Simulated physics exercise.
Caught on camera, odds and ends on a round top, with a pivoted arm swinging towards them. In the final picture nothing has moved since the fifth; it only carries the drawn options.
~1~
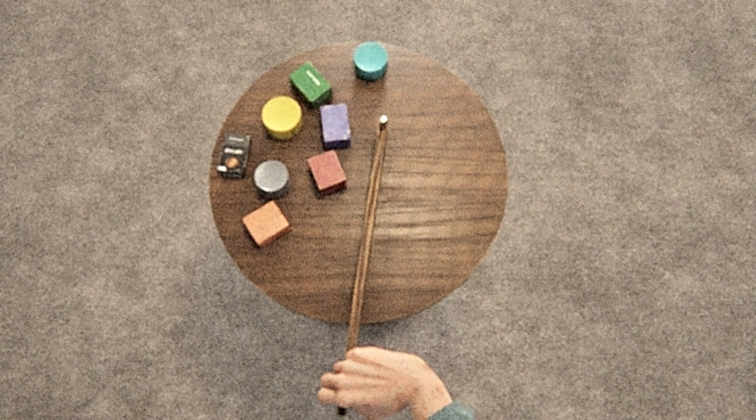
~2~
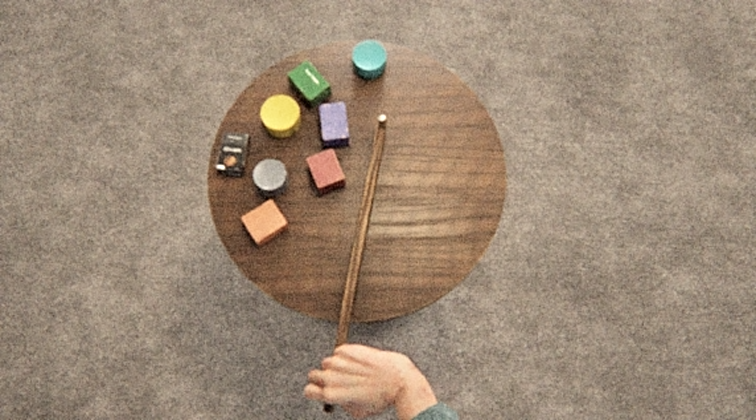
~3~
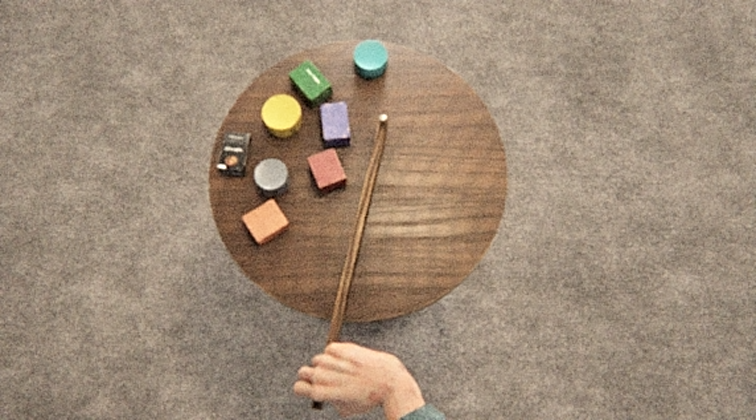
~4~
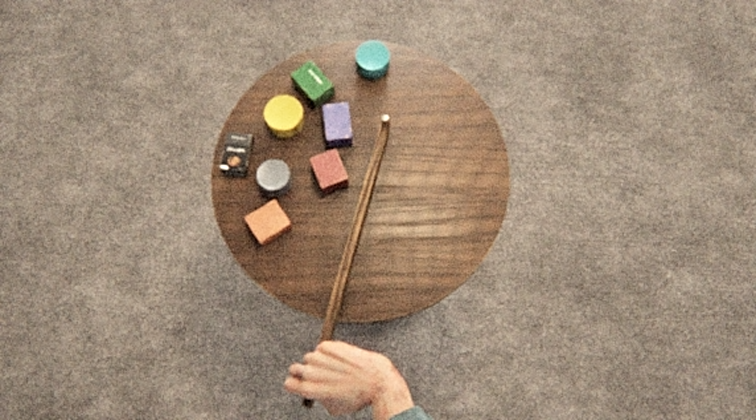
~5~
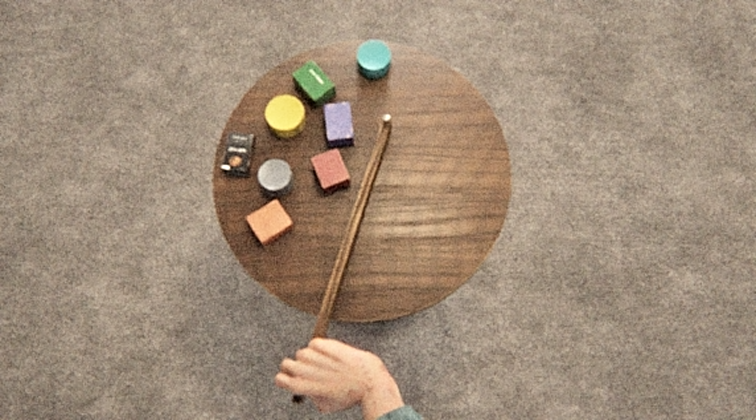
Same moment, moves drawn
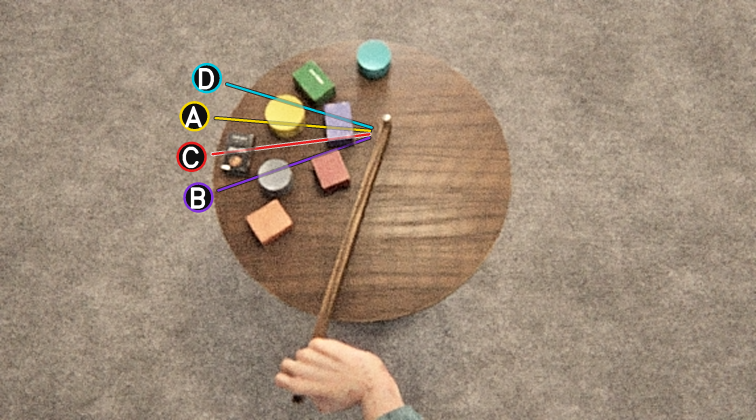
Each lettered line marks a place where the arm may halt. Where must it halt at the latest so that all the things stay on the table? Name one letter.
As far as mark B.
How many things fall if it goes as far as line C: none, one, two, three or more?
In all, one.
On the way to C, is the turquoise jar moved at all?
No.
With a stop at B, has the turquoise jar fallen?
By then, no.
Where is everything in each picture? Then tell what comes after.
The first frame shows grey tub (273, 180); blue block (336, 127); arm (370, 213).
The second frame shows arm (365, 211); yellow jar (281, 117).
The third frame shows arm (362, 210); orange block (267, 223).
The fourth frame shows arm (361, 209); green packet (313, 84).
The fifth frame shows arm (359, 208); blue block (339, 125); black packet (239, 154); yellow jar (286, 117).
On the marked copy, A at (292, 124); B at (295, 164); C at (291, 144); D at (298, 106).
Following B. Soon after the start, arm (330, 194); red block (325, 169); black packet (239, 154).
Later, arm (308, 172); orange block (248, 197); red block (311, 155).
In the end, arm (299, 154); black packet (230, 132); orange block (235, 167); nothing has fallen.
As for the rest, A drops the black packet and orange block; C drops the black packet; D drops the black packet and orange block.
